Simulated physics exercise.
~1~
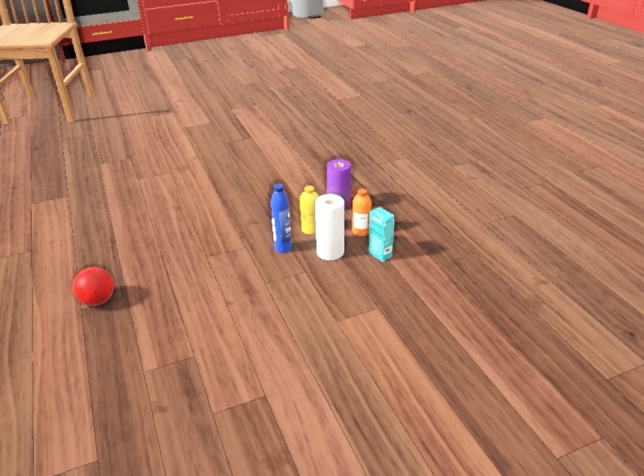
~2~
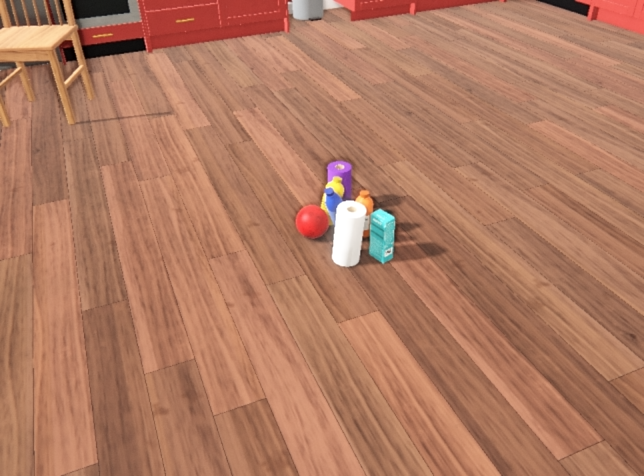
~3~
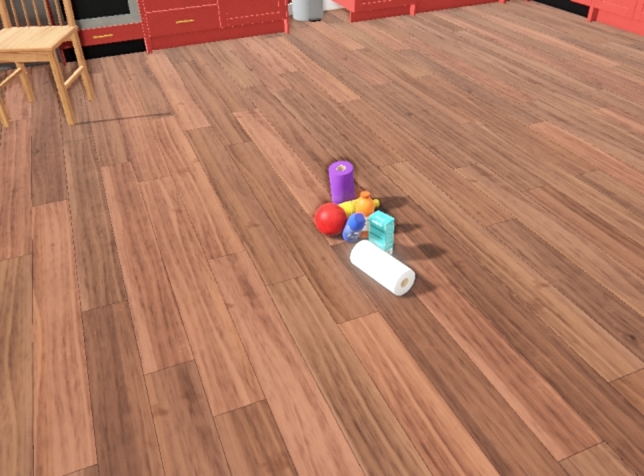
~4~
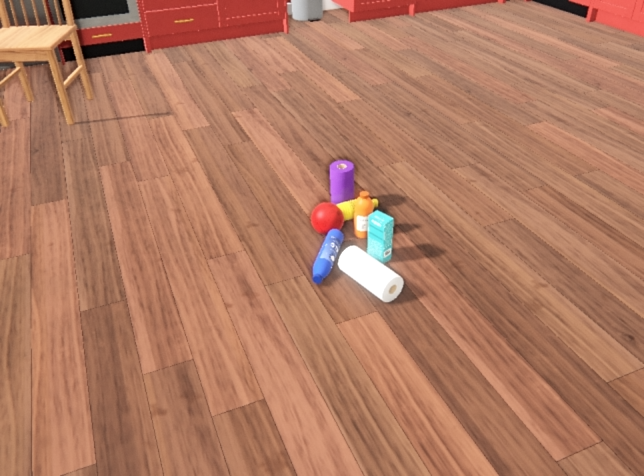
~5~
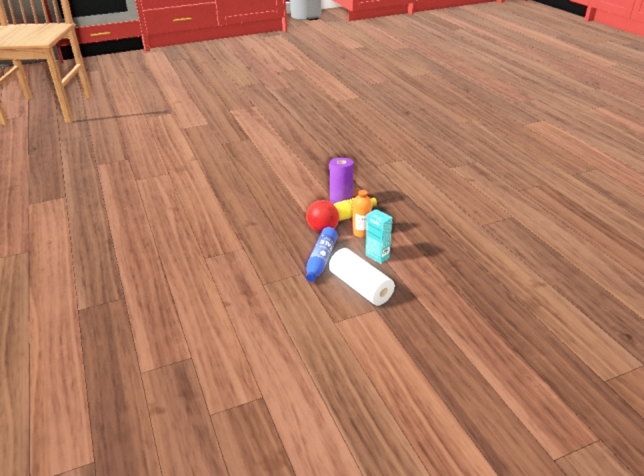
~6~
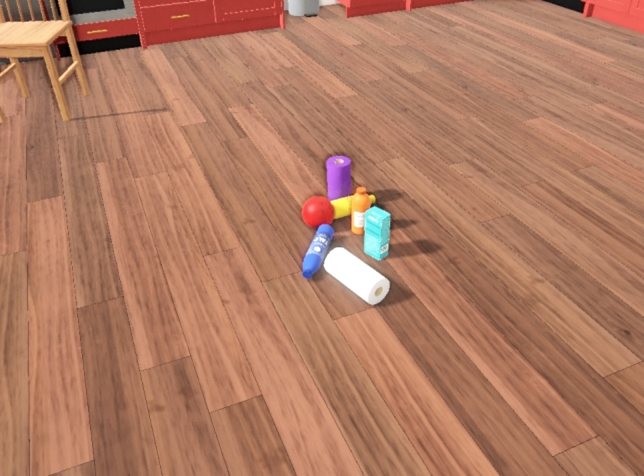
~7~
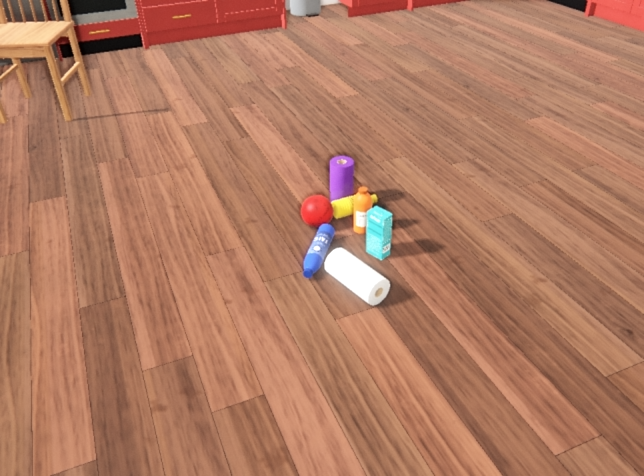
At the start, a red ball is on the wooden floor to the left of a cluster of six upright objects, a blue bottle, a yellow bottle, a white roll, a purple roll, an orange bottle and a turquoise carton. The ball rolls right into the group, and the blue and yellow bottles lean over. The yellow bottle goes down, and the white roll falls onto its side at the front. The blue bottle then drops flat beside it. Finally the ball rests against the group, while the purple roll, orange bottle and turquoise carton still stand.
